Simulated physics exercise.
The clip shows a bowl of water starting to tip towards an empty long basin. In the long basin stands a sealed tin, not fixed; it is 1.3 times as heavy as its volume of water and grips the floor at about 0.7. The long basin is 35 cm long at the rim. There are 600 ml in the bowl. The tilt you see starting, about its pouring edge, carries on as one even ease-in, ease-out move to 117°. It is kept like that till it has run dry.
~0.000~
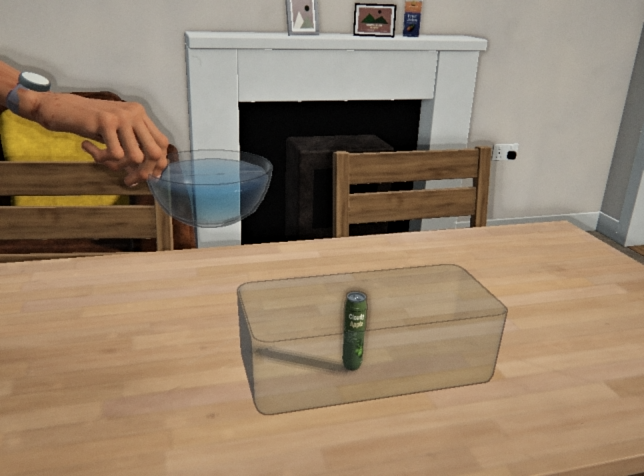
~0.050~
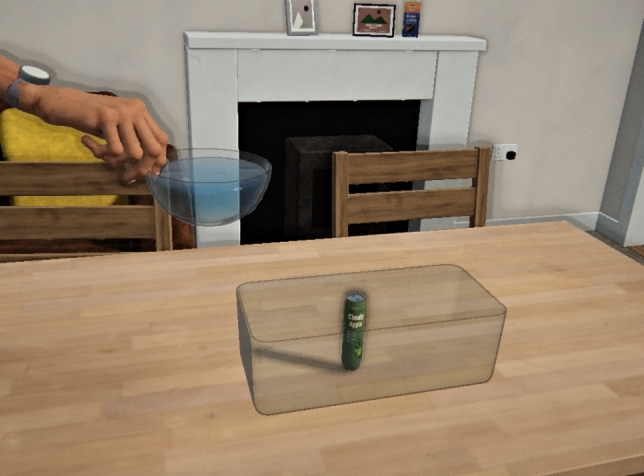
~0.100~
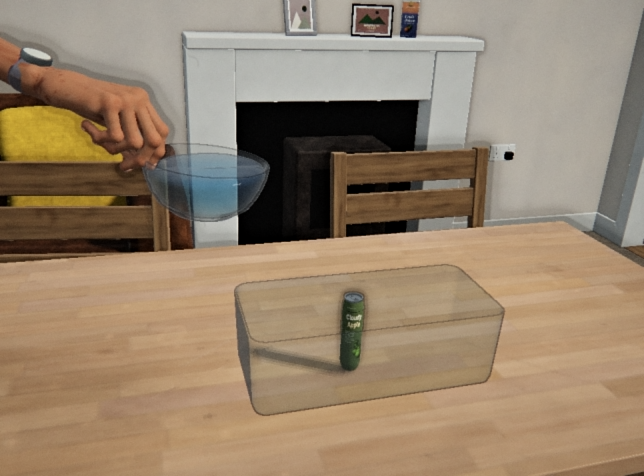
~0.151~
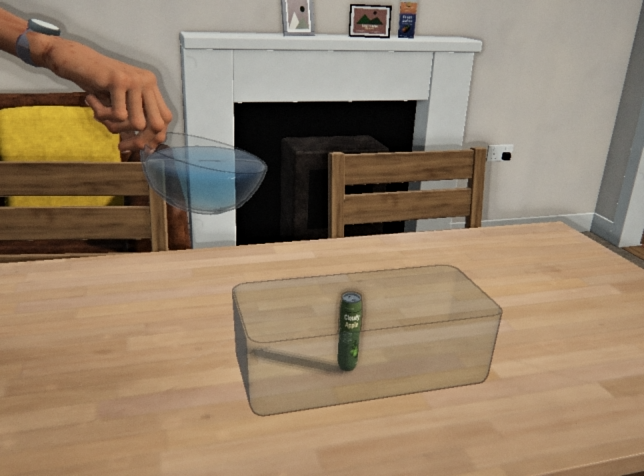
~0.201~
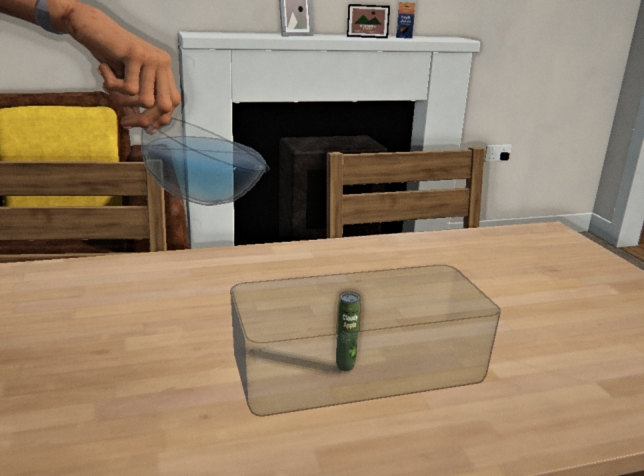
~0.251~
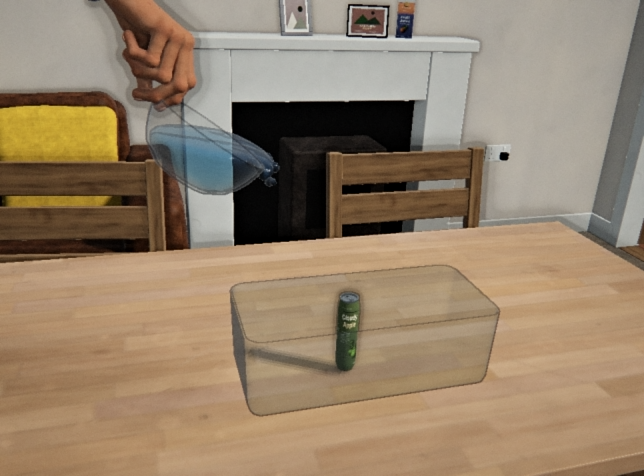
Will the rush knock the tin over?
The tin keeps standing.
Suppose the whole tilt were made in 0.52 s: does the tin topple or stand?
Then it keeps standing.
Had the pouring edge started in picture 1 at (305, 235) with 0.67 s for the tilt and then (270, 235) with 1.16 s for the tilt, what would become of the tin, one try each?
First it keeps standing; then it falls.
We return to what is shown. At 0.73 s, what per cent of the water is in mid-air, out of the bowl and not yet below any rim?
About 5 per cent.
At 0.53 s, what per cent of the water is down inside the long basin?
About 14 per cent.
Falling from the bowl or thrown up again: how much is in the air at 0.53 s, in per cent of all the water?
About 76 per cent.
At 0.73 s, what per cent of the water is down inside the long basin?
About 96 per cent.
After 0.53 s the tilt is 104° and 9 per cent is still to pour; the tin stands where it began.
After 0.73 s the tilt is 117° and 0 per cent is still to pour; the tin stands where it began.
After 0.94 s the tilt is 117° and 0 per cent is still to pour; the tin stands where it began.
After 1.17 s the tilt is 117° and 0 per cent is still to pour; the tin stands where it began.
In the end the tin stands where it began.
